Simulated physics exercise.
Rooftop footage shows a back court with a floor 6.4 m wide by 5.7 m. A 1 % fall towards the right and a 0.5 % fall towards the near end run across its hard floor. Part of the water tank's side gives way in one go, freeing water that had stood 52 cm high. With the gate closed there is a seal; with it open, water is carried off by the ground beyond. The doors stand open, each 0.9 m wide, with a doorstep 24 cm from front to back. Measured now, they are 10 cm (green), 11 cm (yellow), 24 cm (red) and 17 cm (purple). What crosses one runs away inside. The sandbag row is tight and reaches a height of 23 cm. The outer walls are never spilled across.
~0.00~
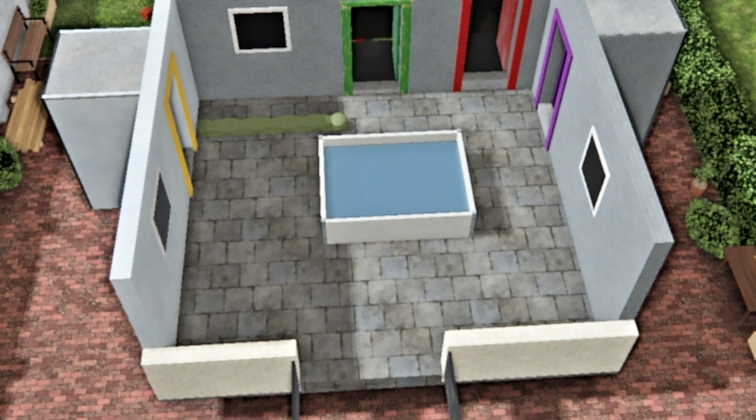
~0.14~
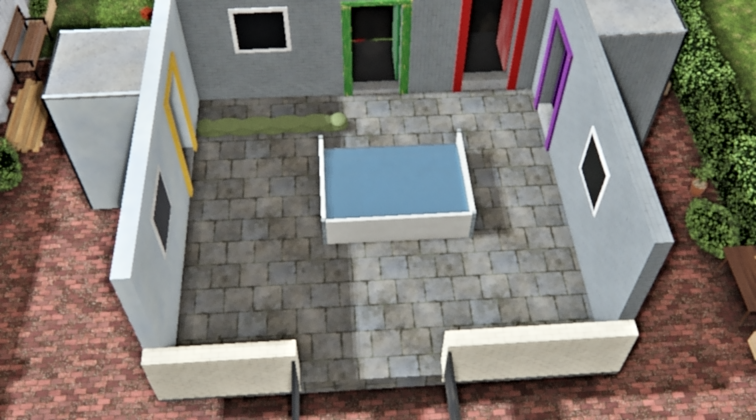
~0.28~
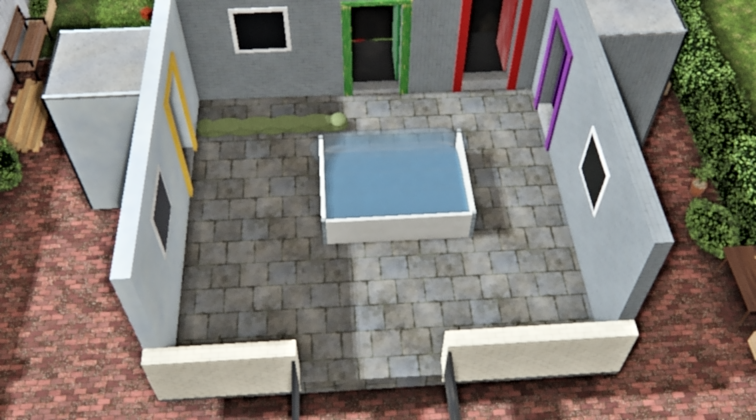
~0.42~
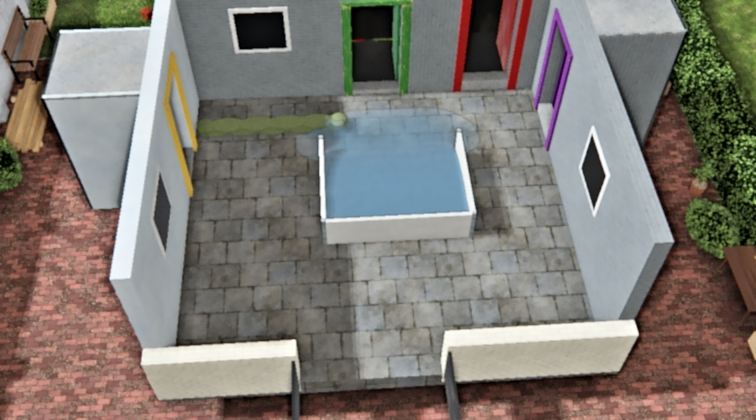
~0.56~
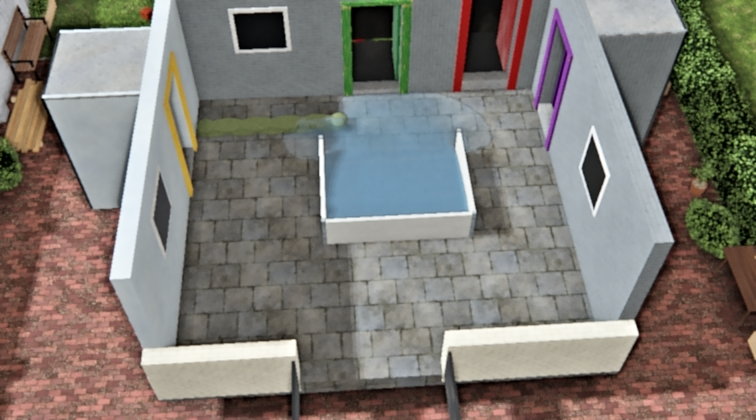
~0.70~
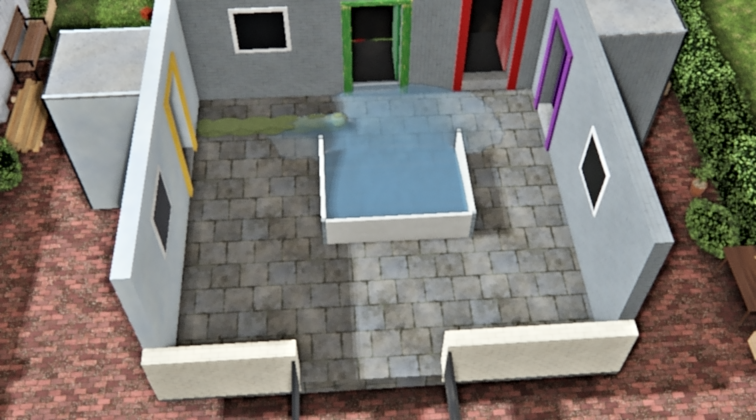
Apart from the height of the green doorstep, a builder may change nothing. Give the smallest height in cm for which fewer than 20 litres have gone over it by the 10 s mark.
About 32 cm.
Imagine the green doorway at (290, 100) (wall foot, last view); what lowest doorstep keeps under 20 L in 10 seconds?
It needs roughly 11.5 cm.
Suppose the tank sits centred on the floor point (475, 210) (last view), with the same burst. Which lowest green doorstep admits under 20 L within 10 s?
In this case, 16 cm or so.
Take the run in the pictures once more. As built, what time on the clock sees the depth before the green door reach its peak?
Near 1.6 seconds.
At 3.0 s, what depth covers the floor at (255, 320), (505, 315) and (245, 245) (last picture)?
Close to 0, 0 and 0 cm deep.
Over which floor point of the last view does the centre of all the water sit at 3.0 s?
Around (392, 146).
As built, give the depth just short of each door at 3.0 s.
In cm: Green 20, yellow 11, red 13, purple 22.
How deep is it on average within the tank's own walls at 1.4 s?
On average, around 26 cm.
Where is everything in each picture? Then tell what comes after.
Still water, 52 cm deep, in the water tank at (394, 177); the green door at (376, 54) is dry, in the first frame.
The front is at a hidden place, 0.2 m from the gap on the far side; 0.3 m2 of floor is wet, 52 cm left at the back, in the second frame.
The gap is on the far side, the front 0.6 m out at a hidden place; the back of the water tank holds 52 cm, in the third frame.
The front is at (350, 114), 1.2 m from the gap on the far side; 2.8 m2 of floor is wet, 52 cm left at the back, in the fourth frame.
Water pours out on the far side and has run 1.6 m, to (352, 96); about 8 cm deep outside, 49 cm at the back, in the fifth frame.
The front is at (354, 86), 1.8 m from the gap on the far side; 4.7 m2 of floor is wet, 44 cm left at the back; water is at the green door at (376, 54), in the sixth frame.
After 1.4 s water covers 25 % of the floor, deepest (36 cm) near (389, 97); 35 cm at the green door, 109 litres in over its 10 cm doorstep.
After 3.0 s water covers 40 % of the floor, deepest (28 cm) near (530, 98); 20 cm at the green door, 325 litres in over its 10 cm doorstep.
After 10.0 s water covers 90 % of the floor, deepest (11 cm) near (576, 271); 4 cm at the green door, 355 litres in over its 10 cm doorstep.
At the green door as built, the water arrived by 0.6 s and peaked near 35 cm at 1.6 s.
Run again over the same 10 s with other heights there, 47 litres in over 28 cm, 2 litres over 38 cm. The limit of 20 litres is kept from about 32 cm up.
